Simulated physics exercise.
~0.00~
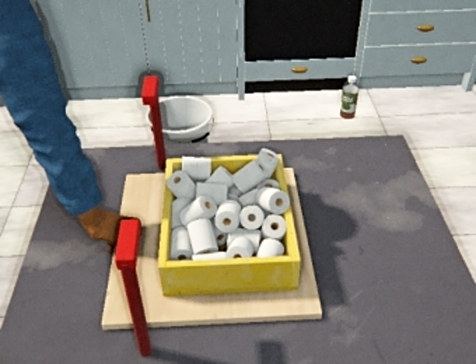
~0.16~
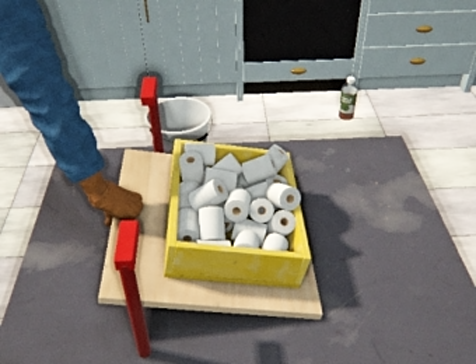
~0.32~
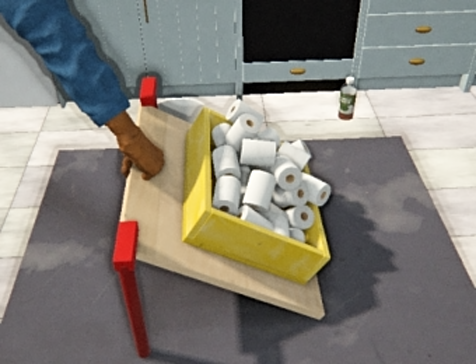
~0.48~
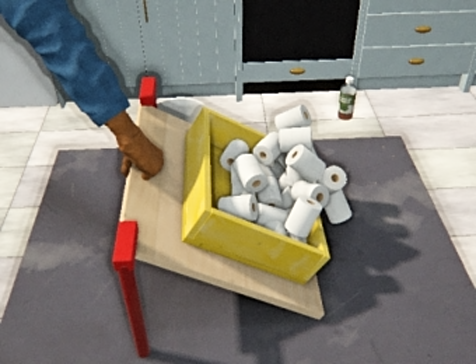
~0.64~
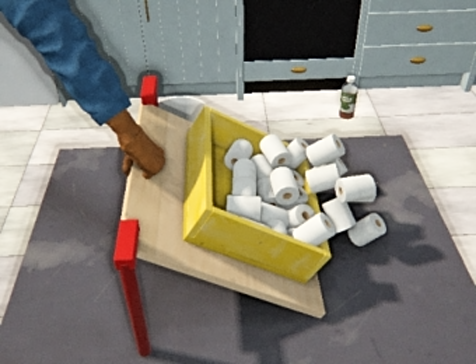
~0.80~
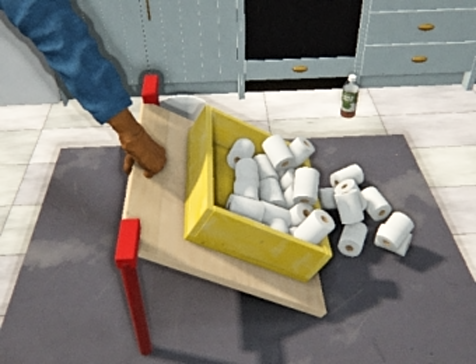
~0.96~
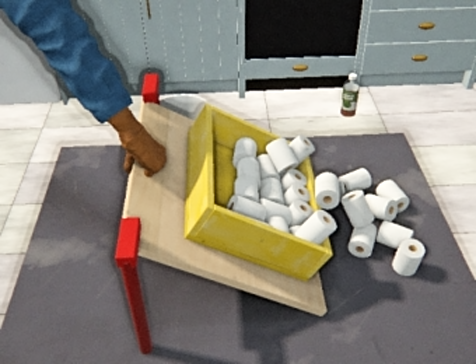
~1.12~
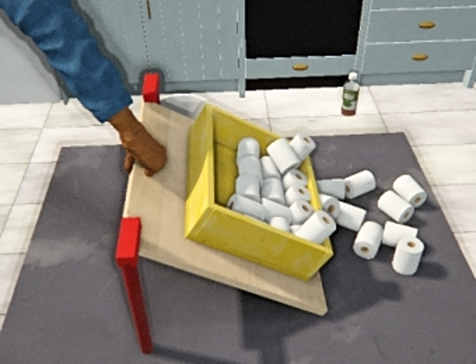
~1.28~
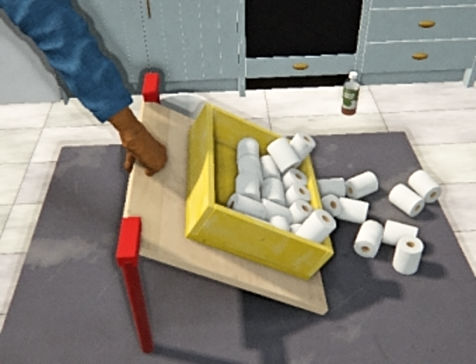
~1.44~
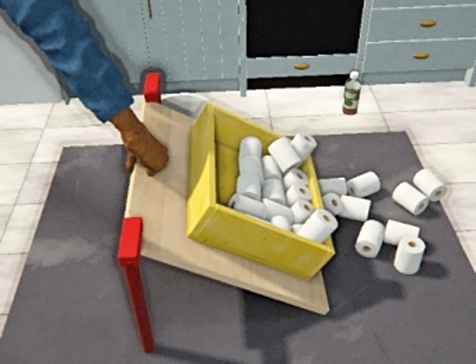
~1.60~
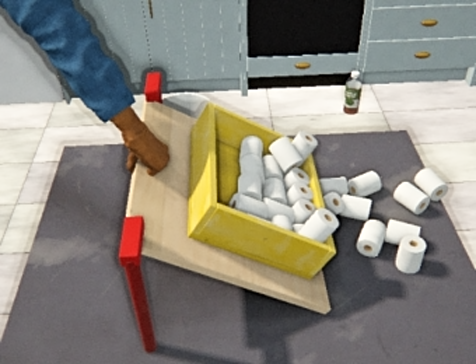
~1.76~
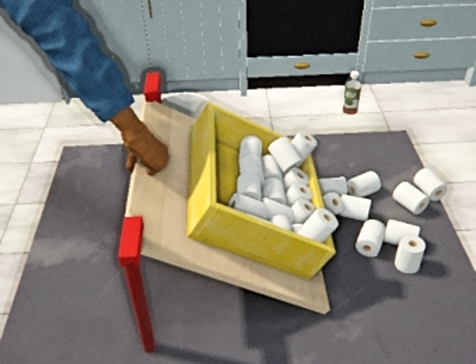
Kitchen floor, a hand tilting a hinged board against red stops, paper rolls tumbling rightward from a yellow tray, many staying inside.
